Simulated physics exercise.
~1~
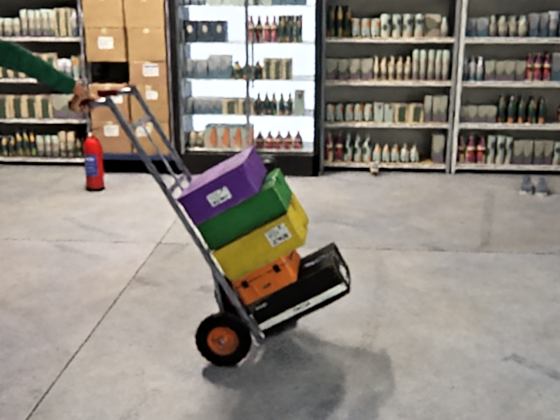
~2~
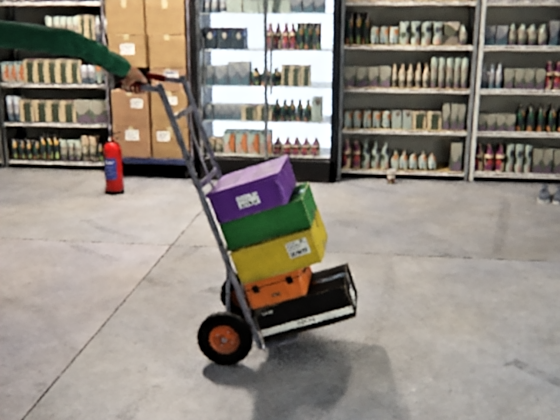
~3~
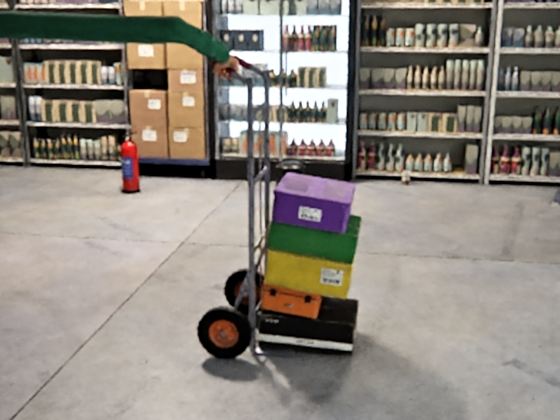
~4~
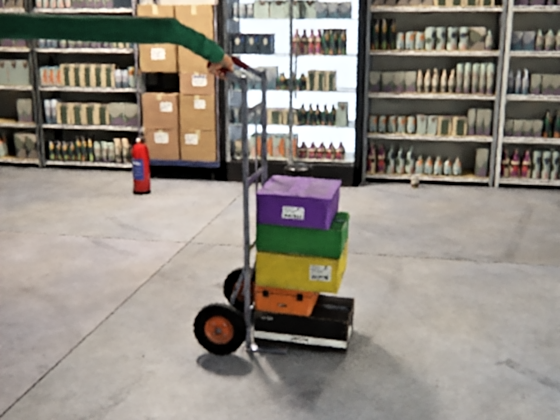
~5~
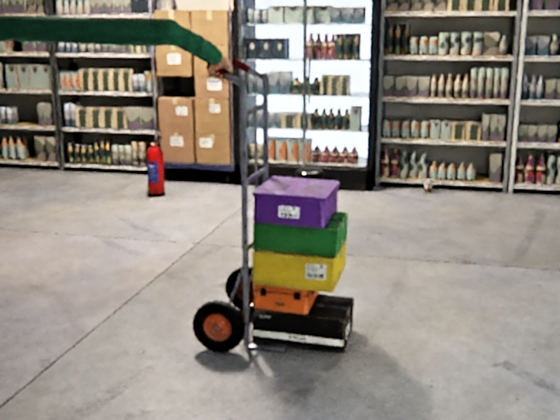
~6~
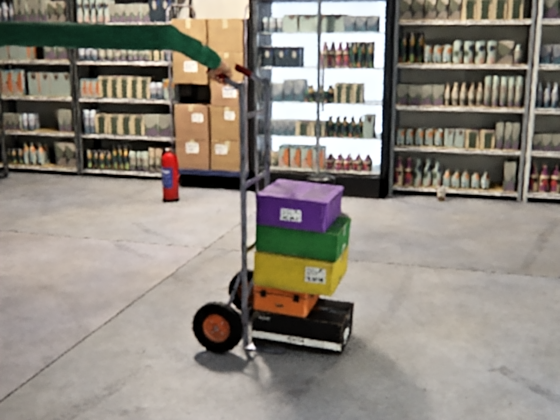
Hand truck stacked with colourful boxes swinging upright under a green-sleeved arm, the load rocking slightly, then standing still, boxes stacked.
